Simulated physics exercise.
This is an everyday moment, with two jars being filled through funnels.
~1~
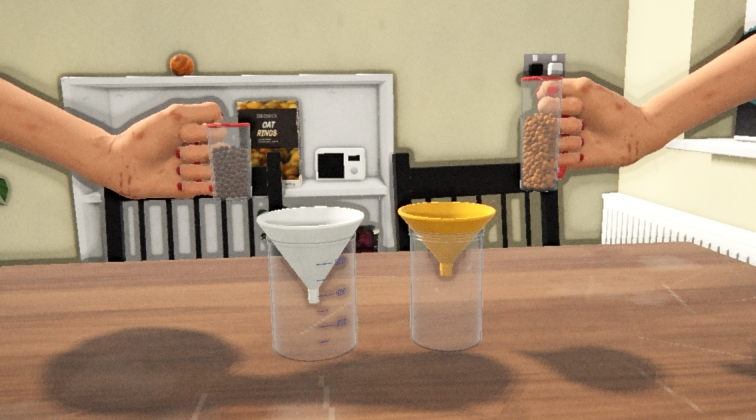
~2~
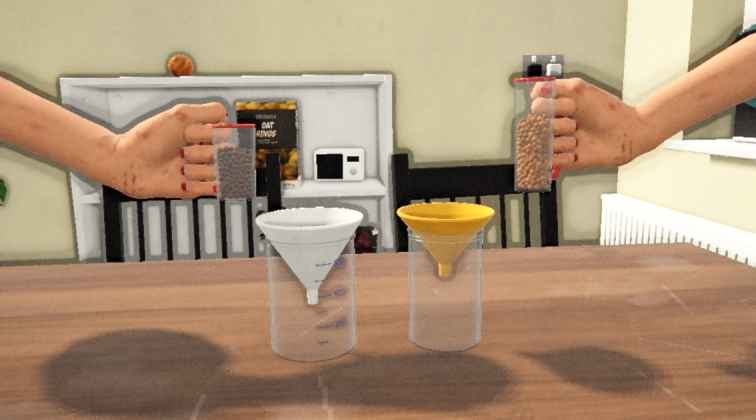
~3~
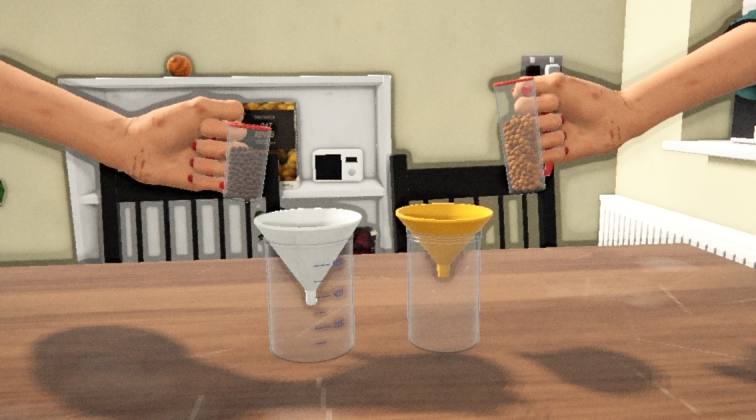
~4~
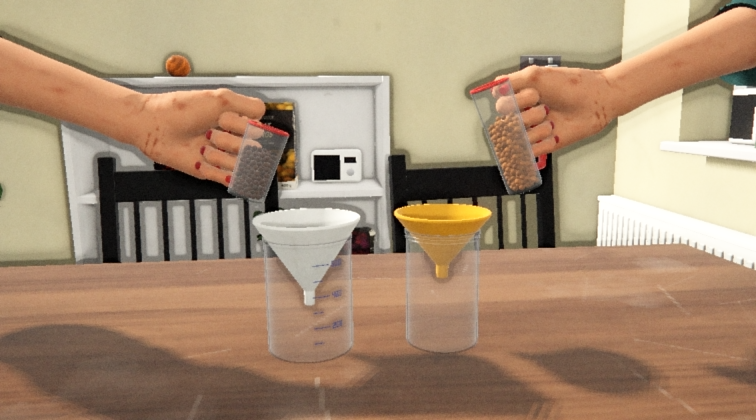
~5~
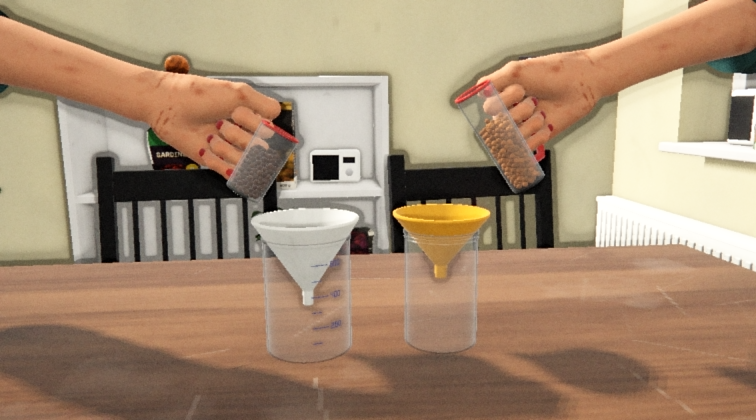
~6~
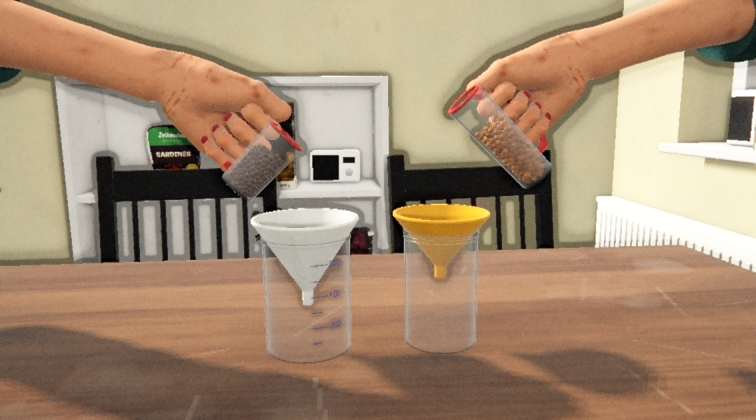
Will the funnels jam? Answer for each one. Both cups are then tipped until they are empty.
Left: Yes, it jams; right: Yes, it jams.
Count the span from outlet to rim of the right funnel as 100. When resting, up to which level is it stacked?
It comes up to roughly 85 per cent.
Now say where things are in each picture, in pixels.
Left funnel at (311, 225), outlet at (314, 302), about one piece wide; left cup at (231, 162), holding chocolate balls; right funnel at (446, 219), outlet at (446, 275), under two pieces wide; right cup at (540, 135), holding cereal balls, in the first picture.
Left cup at (235, 162), upright; right cup at (534, 136), upright, in the second picture.
Left cup at (246, 163), tipped 9°; right cup at (521, 137), tipped 9°, in the third picture.
Left cup at (257, 163), tipped 21°; right cup at (508, 137), tipped 21°, in the fourth picture.
Left cup at (262, 162), tipped 33°; right cup at (501, 138), tipped 33°, in the fifth picture.
Left funnel at (306, 227), outlet at (308, 304); left cup at (262, 162), tipped 45°; right funnel at (441, 221), outlet at (440, 277); right cup at (501, 138), tipped 45°, in the sixth picture.
Then, 0.38 s after the last picture, left, all still in the cup; right, all still in the cup.
Then, 0.78 s after the last picture, left, nearly all still in the cup, a stray few in or over the funnel; right, all still in the cup.
Then, 1.25 s after the last picture, left, a stray few still in the cup, nearly all in or over the funnel, a stray few down in the jar; right, about half still in the cup, about half in or over the funnel, a stray few down in the jar.
At rest, left, nearly all stuck in the funnel, a stray few down in the jar; right, nearly all stuck in the funnel, a stray few down in the jar.
